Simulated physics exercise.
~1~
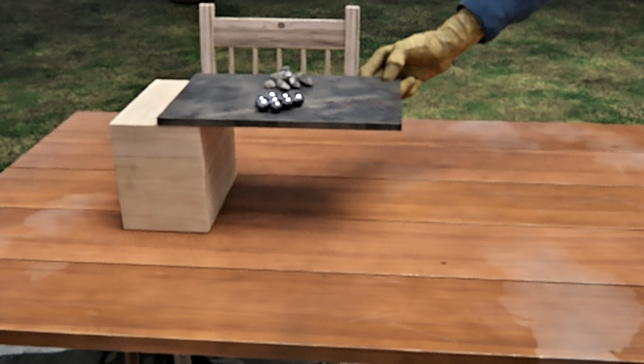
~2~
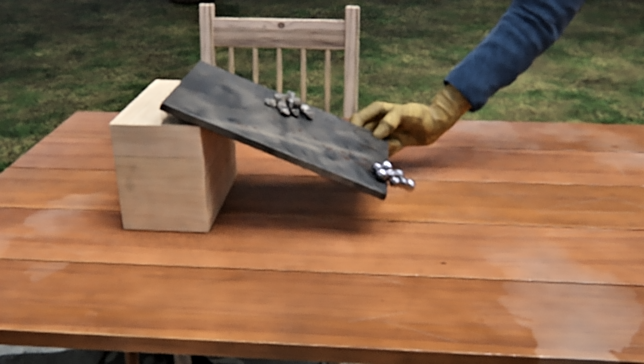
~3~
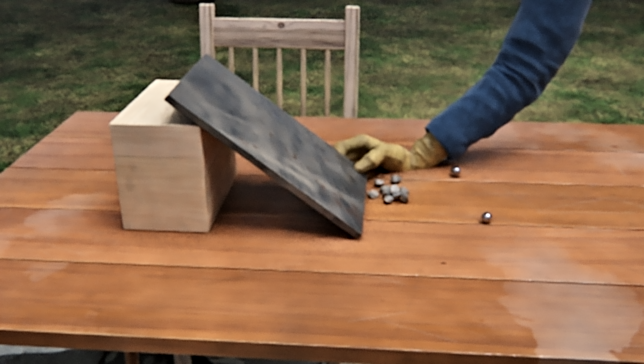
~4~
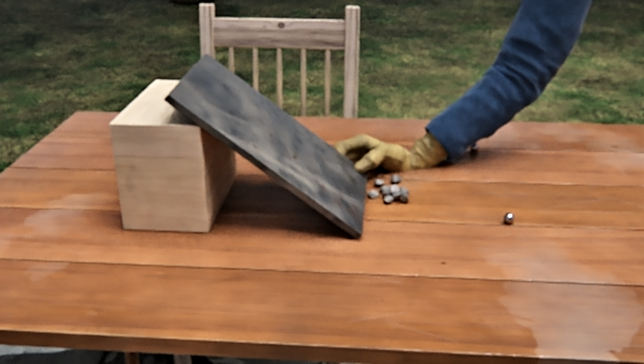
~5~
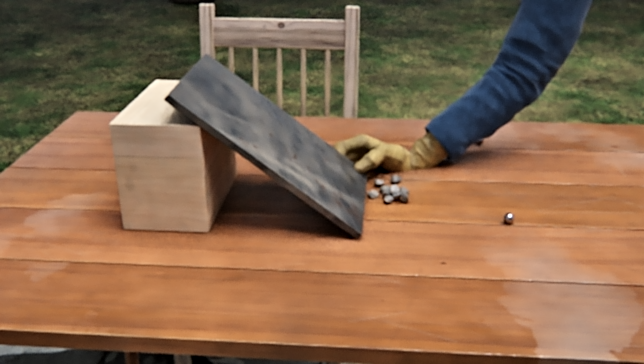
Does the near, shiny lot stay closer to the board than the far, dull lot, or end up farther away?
The near, shiny lot ends up farther away, scattering off to the right while the far, dull lot mostly gathers at the foot of the board.
